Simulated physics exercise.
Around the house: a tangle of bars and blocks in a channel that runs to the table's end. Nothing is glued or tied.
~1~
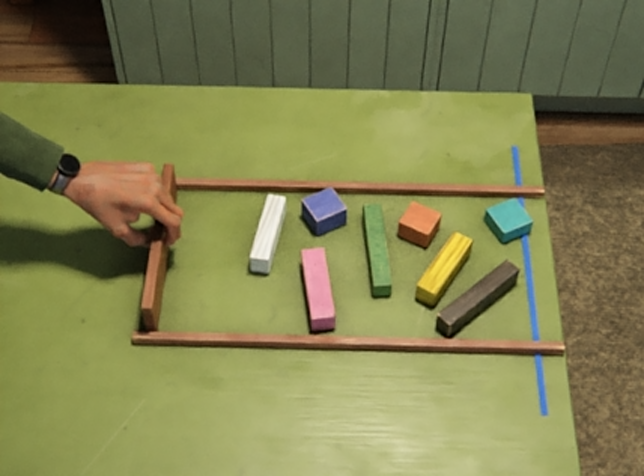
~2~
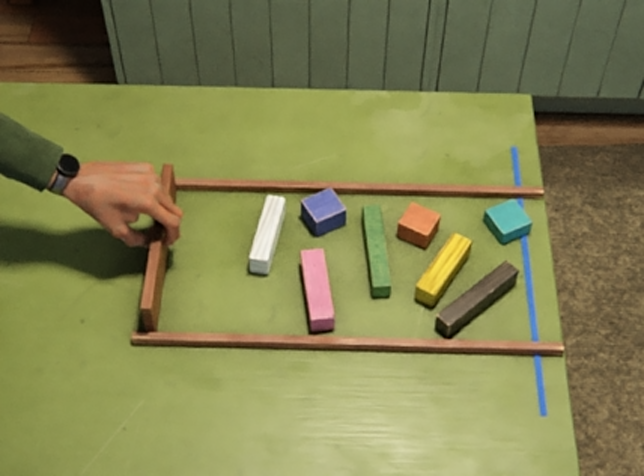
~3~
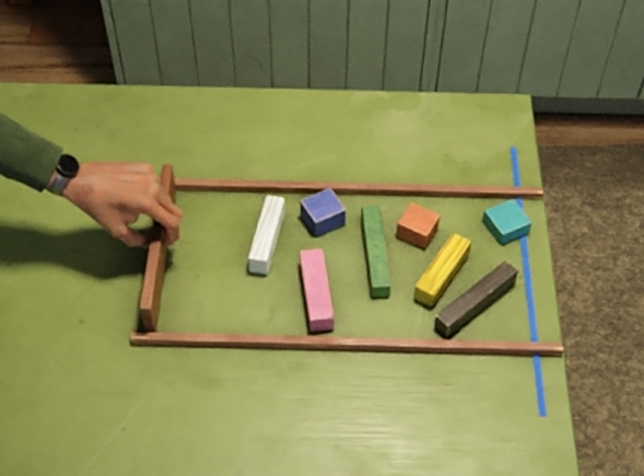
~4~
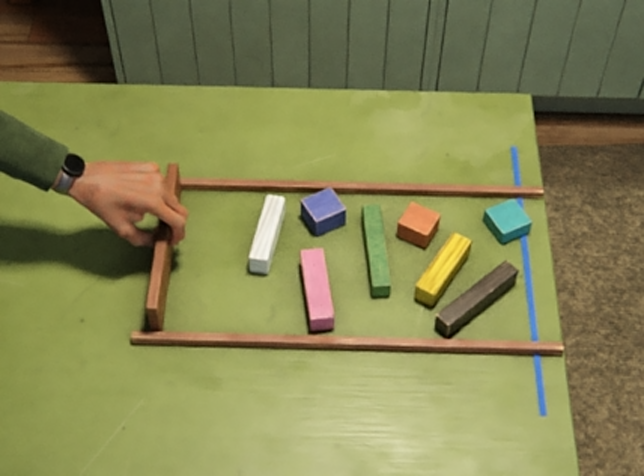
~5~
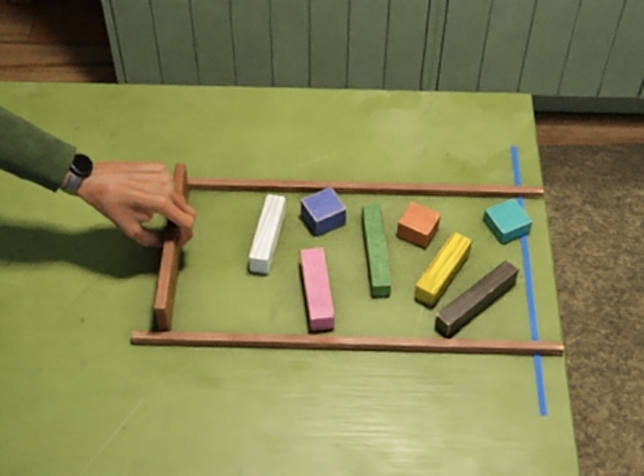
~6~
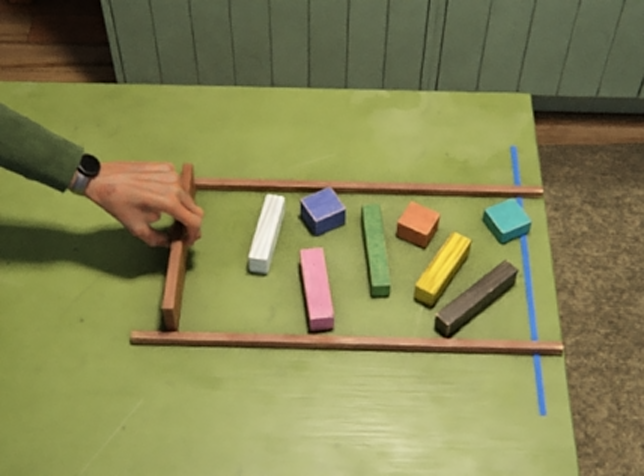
A hand in a green sleeve and dark watch grips an upright wooden board at the left of a green table, seen from above before pale green panelling. Between two wooden rails lie white, pink, green, yellow and black bars, with blue, orange and turquoise blocks along the far side, the turquoise near blue tape at right. After staying still, the hand slides the board slightly right, touching nothing else, while the pieces and view stay put.
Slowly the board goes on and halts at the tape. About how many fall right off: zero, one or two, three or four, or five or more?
The number that fall off is five or more.
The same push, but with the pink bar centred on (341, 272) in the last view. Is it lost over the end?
From there it stays on.
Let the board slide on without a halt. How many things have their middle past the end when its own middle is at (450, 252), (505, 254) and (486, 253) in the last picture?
Place by place, 0, 5 and 4.
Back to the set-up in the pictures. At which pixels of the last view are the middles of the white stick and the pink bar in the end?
The white stick at (535, 239), the pink bar at (556, 302).
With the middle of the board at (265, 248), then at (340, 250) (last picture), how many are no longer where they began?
By then 1, and 5.
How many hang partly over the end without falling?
It comes to 1.
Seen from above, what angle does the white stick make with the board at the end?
Some 0 degrees.
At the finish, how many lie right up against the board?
It touches 2.
A little later, none off yet; turquoise block at rest near (507, 221); black bar at rest near (477, 298); yellow stick at rest near (443, 269).
Next, none off yet; turquoise block shifted about its own width near (534, 214); black bar shifted a little near (516, 304); yellow stick shifted about its own width near (493, 274).
When it is over, the number that fall off is five or more; down, blue block, green bar, orange block, yellow stick, black bar and turquoise block.
